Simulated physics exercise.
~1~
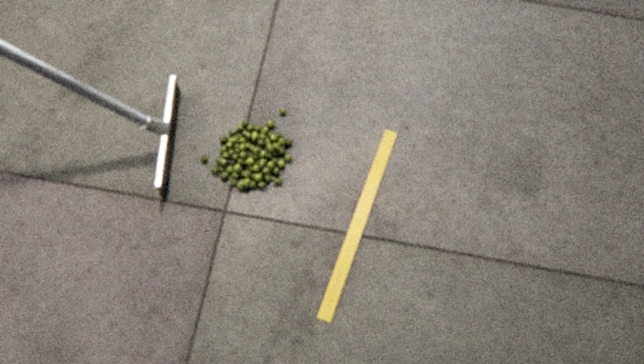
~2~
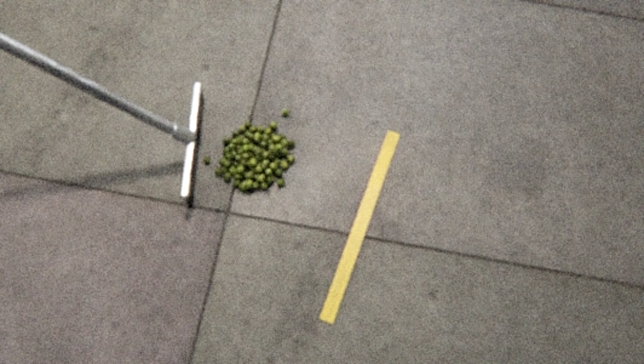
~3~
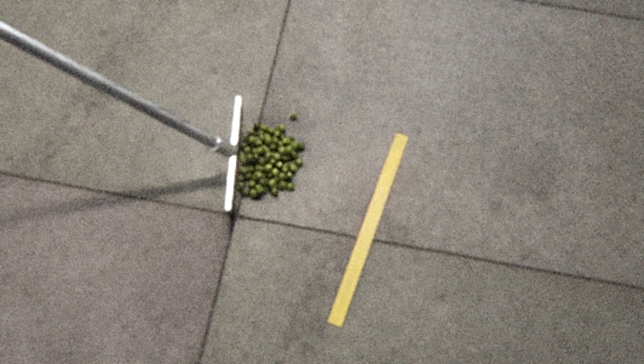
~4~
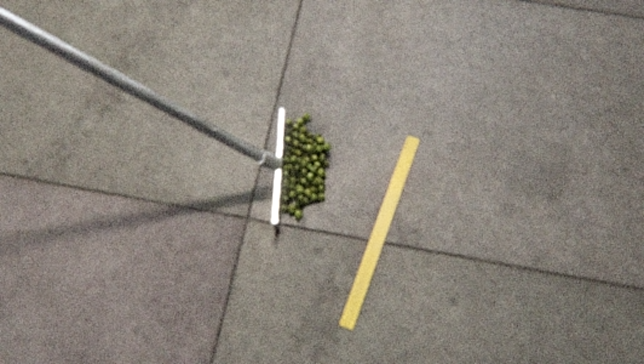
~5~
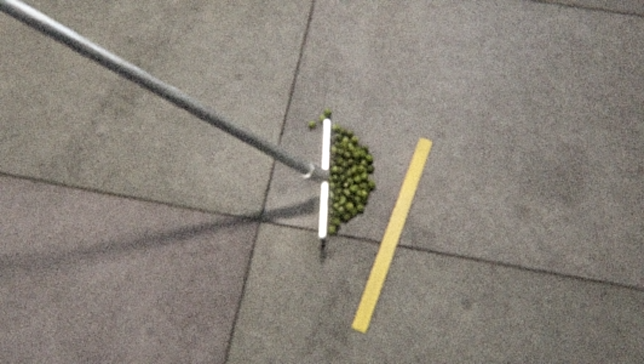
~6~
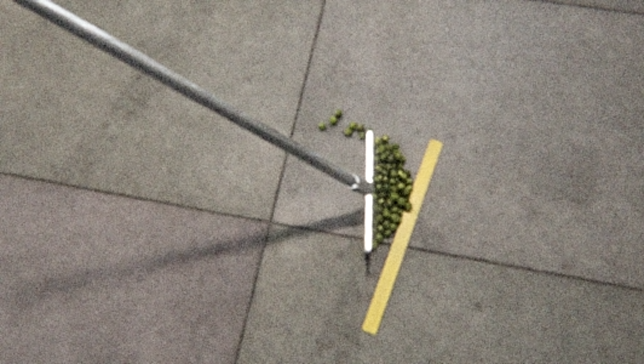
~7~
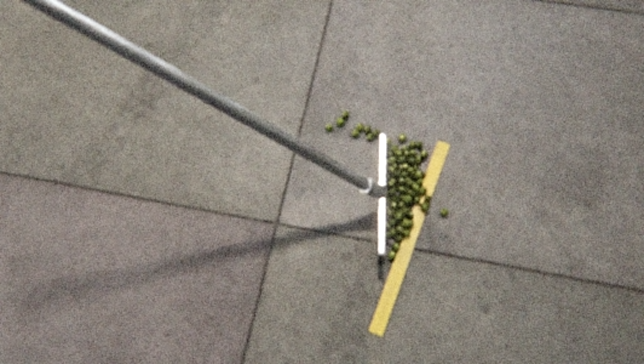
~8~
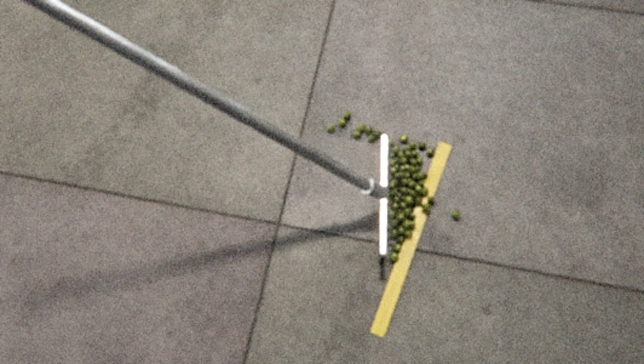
On a grey tiled floor, a white squeegee on a metal pole pushed a pile of small green olives rightward to a slanted yellow strip, where it stopped, leaving most bunched against the strip's near side, a few trailing behind and one beyond.
